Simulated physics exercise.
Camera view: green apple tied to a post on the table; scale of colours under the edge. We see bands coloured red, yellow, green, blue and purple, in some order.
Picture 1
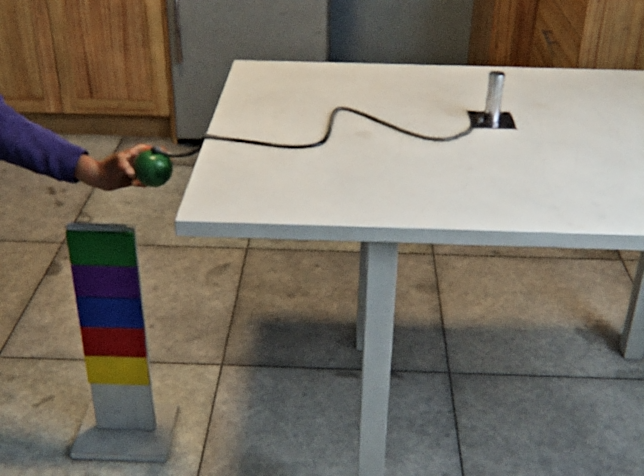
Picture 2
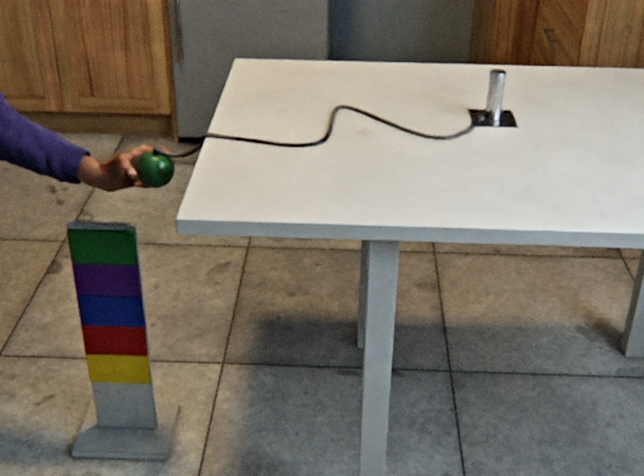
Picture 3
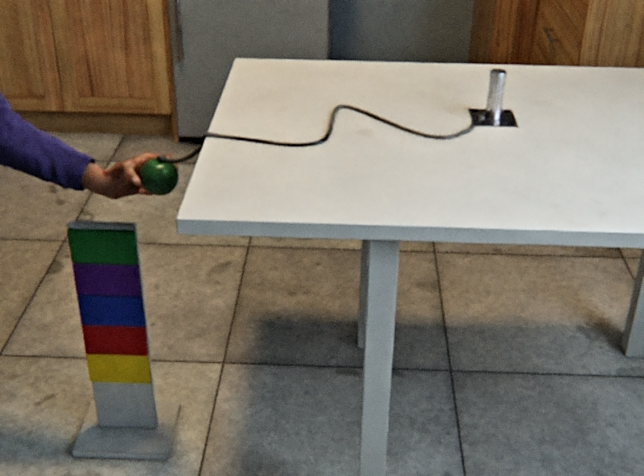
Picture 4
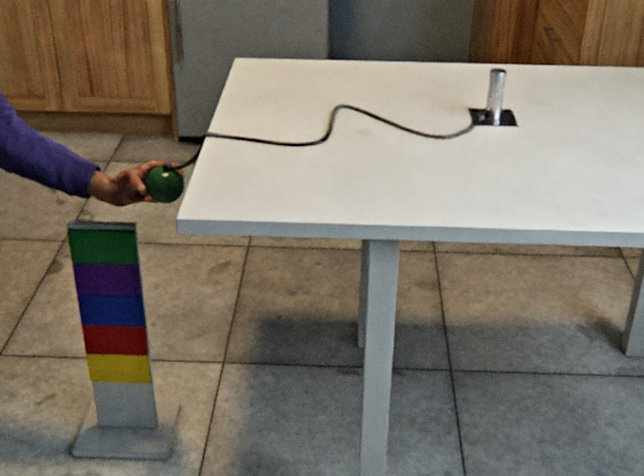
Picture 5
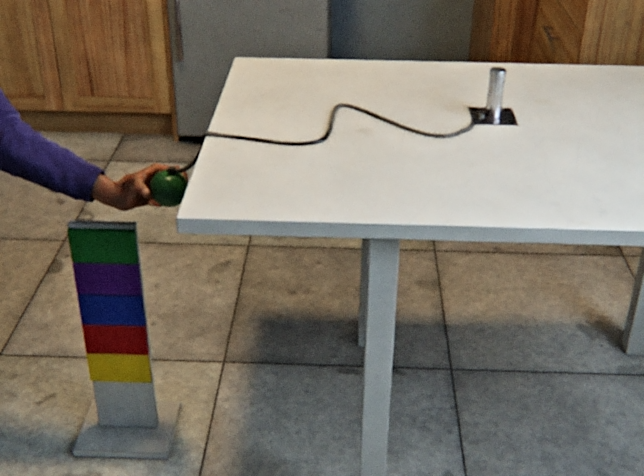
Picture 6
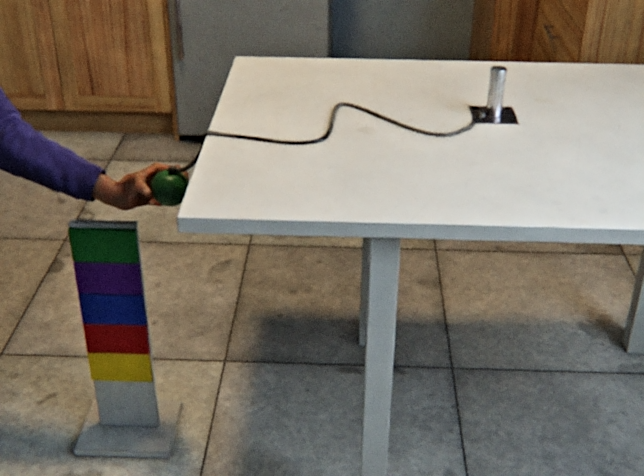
In this clip, a hand holds a green ball-like object tied by a dark cord to a post on a white table, moving it slightly down and right beside the table edge, above a stand with coloured bands.
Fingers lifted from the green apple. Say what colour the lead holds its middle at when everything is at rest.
That would be blue.
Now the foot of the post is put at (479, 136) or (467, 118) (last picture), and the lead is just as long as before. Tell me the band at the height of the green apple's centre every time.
For the first spot, red; for the second, red.
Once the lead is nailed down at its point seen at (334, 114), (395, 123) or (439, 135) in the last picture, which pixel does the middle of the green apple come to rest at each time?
Expect roughly (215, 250) for the first, (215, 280) for the second and (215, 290) for the third.
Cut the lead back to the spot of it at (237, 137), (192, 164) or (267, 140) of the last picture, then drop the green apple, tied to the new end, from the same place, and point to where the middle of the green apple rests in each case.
First try near (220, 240), second near (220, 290), third near (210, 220).
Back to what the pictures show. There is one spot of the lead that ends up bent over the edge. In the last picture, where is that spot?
Approx. (328, 133).
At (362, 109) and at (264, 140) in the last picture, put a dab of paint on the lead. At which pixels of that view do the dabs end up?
First one: (312, 121); second one: (214, 195).
A little later, apple near (224, 304); level with blue.
Next, apple near (211, 309); level with blue.
When it is over, apple near (220, 307); level with blue. Its middle rests at the blue band.
